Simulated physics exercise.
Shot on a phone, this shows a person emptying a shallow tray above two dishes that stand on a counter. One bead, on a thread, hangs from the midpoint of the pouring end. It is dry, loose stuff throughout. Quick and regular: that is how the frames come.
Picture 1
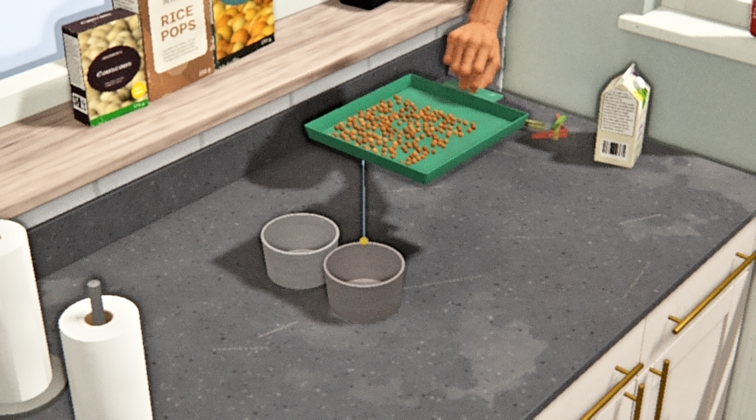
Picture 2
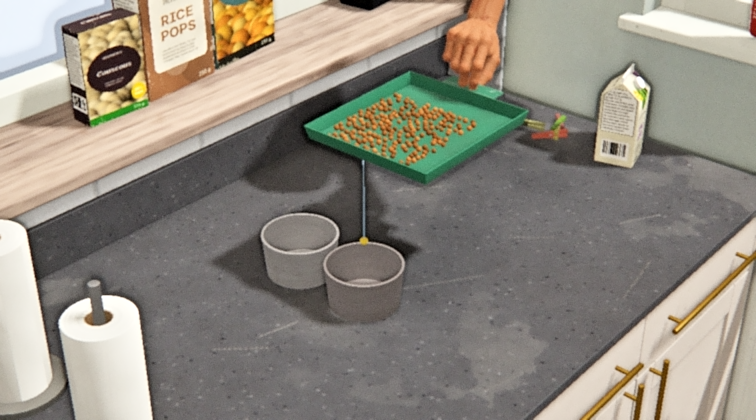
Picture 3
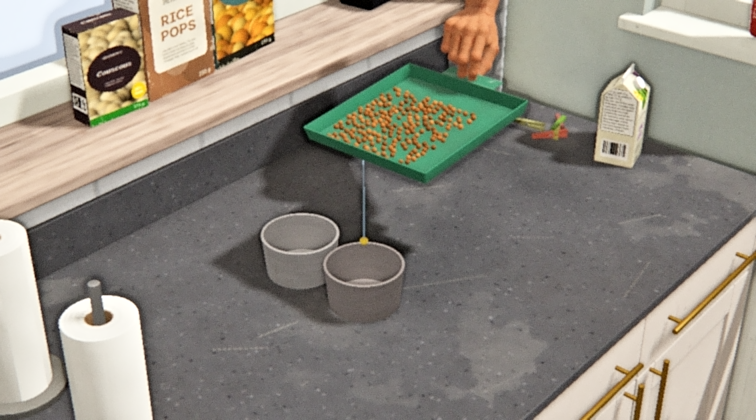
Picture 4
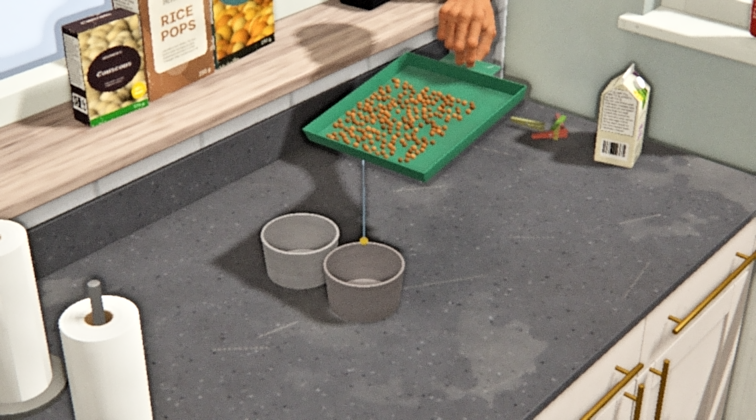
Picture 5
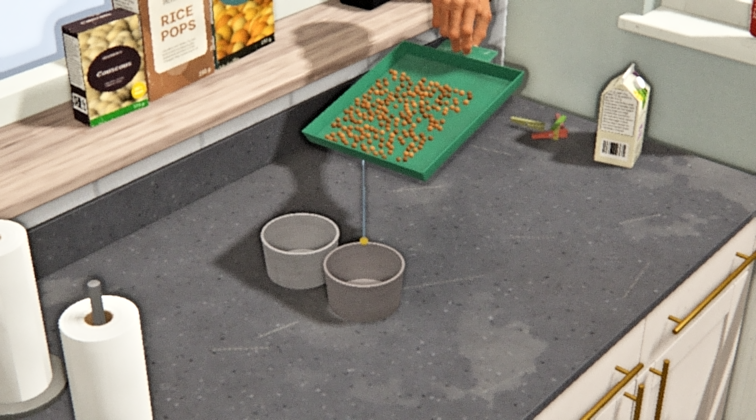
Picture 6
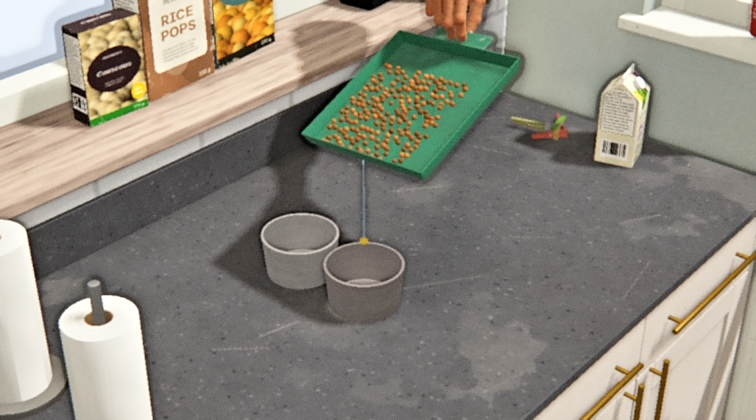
In the video, a hand holds a shallow green tray of small brown balls above two gray dishes on a dark counter, then gradually tilts it toward its lower left corner while a bead hangs from its edge.
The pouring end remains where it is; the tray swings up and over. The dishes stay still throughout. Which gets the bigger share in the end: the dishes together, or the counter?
The dishes get the bigger share.
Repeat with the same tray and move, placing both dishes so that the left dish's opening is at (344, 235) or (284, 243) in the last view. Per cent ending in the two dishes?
20 and 90 %.
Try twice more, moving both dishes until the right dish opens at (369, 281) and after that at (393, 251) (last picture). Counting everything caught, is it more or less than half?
In the first position past half, in the second shy of half.
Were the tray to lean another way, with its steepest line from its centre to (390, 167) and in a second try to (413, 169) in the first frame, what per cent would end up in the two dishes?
The first gives 40 %, the second 10 %.
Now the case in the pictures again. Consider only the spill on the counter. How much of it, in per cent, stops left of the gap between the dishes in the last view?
Estimate: Near 90 per cent.
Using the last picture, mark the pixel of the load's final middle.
Somewhere around (304, 271) in the final view.
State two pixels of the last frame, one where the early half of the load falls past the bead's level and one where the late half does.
The leading part at (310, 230), the rest of it at (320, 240).
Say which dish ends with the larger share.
Well, that is left of the pair.
Soon after the last picture, tray tipped steeply; nearly all on the tray; a stray few outside both; a small part in the air.
A little later, tray tipped past a quarter turn; a small part on the tray; a small part in the right dish; about half in the left dish; a small part outside both; about a third in the air.
Later still, tray tipped past a quarter turn; about a quarter in the right dish; about two thirds in the left dish; about a quarter outside both.
At rest, tray tipped past a quarter turn; about a quarter in the right dish; about two thirds in the left dish; about a quarter outside both.
